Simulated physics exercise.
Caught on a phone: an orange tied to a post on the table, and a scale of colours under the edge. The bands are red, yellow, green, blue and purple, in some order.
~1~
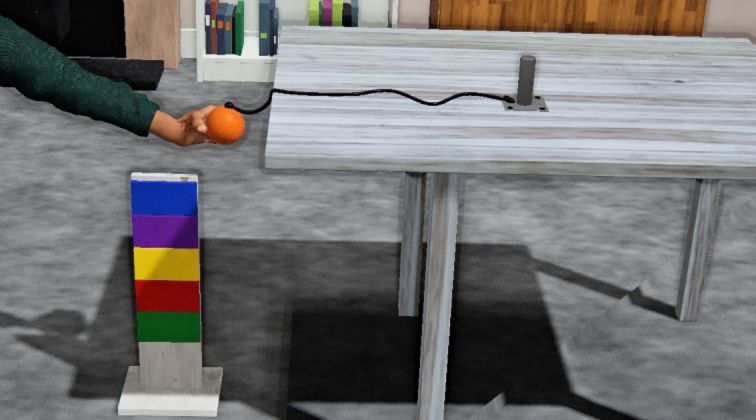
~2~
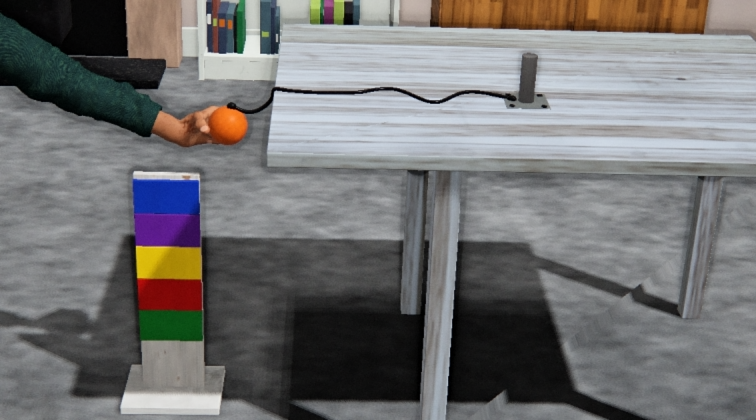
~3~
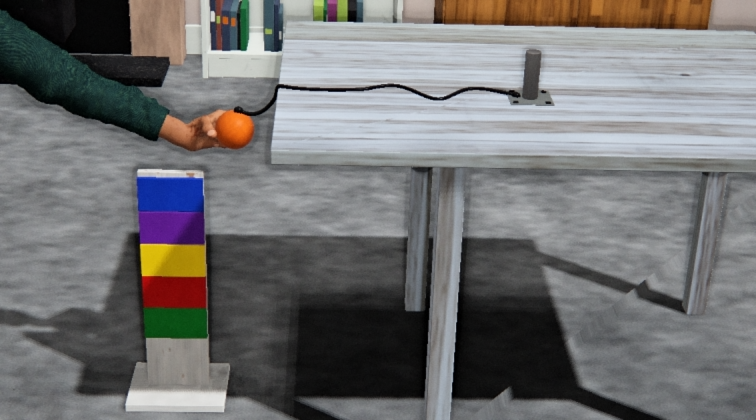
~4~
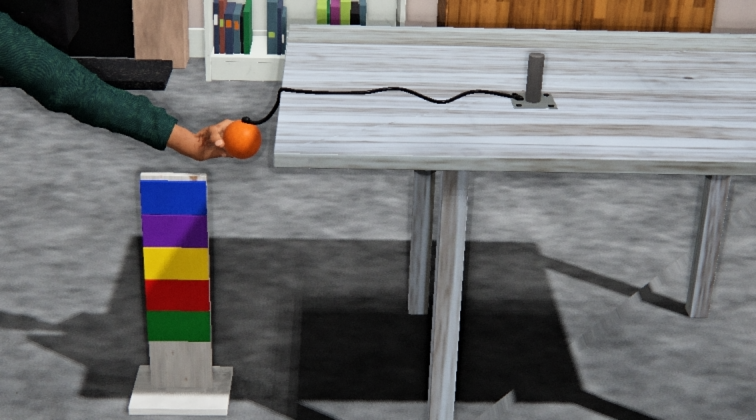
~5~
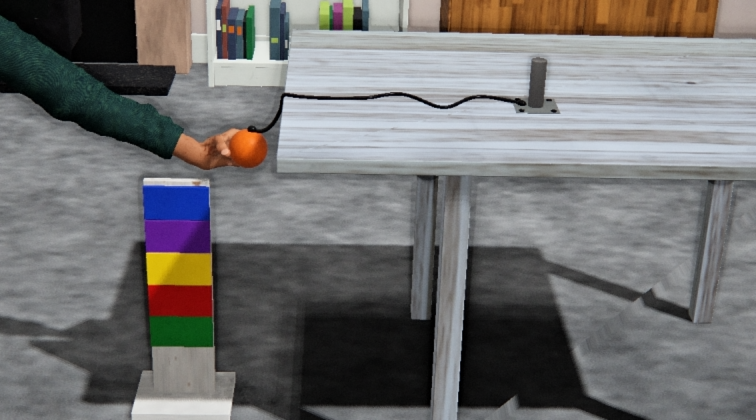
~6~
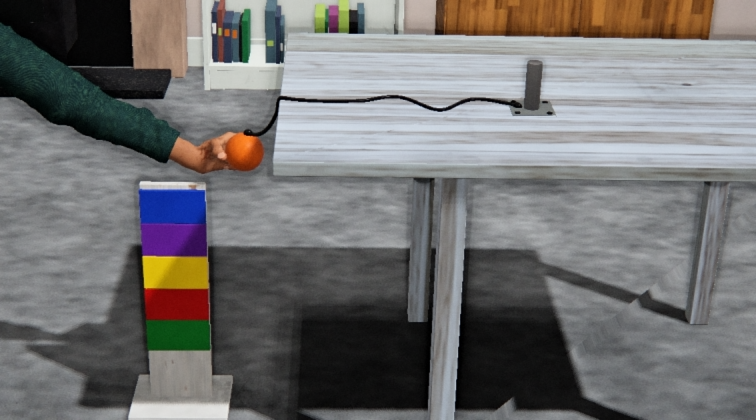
Hand holding an orange on a black cord beside a table edge, lowering it slightly near a colour-banded post as the view shakes.
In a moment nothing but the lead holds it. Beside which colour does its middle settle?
Its centre hangs level with the blue band.
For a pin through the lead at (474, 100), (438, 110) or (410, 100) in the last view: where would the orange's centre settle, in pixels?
The places are (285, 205), (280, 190) and (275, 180).
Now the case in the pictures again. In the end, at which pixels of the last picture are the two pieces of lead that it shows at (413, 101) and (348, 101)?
The first at (382, 103), the second at (309, 100).
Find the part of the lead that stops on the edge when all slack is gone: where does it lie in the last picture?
The one at (318, 101).
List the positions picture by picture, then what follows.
The first frame shows orange (225, 125); blue (164, 200); purple (165, 232); yellow (166, 265); red (167, 297); green (169, 328).
The second frame shows orange (228, 125); lead through (489, 94) (444, 101) (398, 90) (343, 93) (282, 90).
The third frame shows orange (235, 130).
The fourth frame shows orange (242, 140); lead through (496, 94) (450, 101) (405, 90) (349, 93) (289, 91).
The fifth frame shows orange (248, 149).
The sixth frame shows orange (244, 152); lead through (495, 101) (449, 108) (404, 98) (348, 102) (288, 99).
Soon after, orange near (254, 204); level with blue.
Then, orange near (302, 207); level with blue.
Further on, orange near (282, 210); level with blue.
At rest, orange near (282, 211); level with blue. Its middle rests at the blue band.
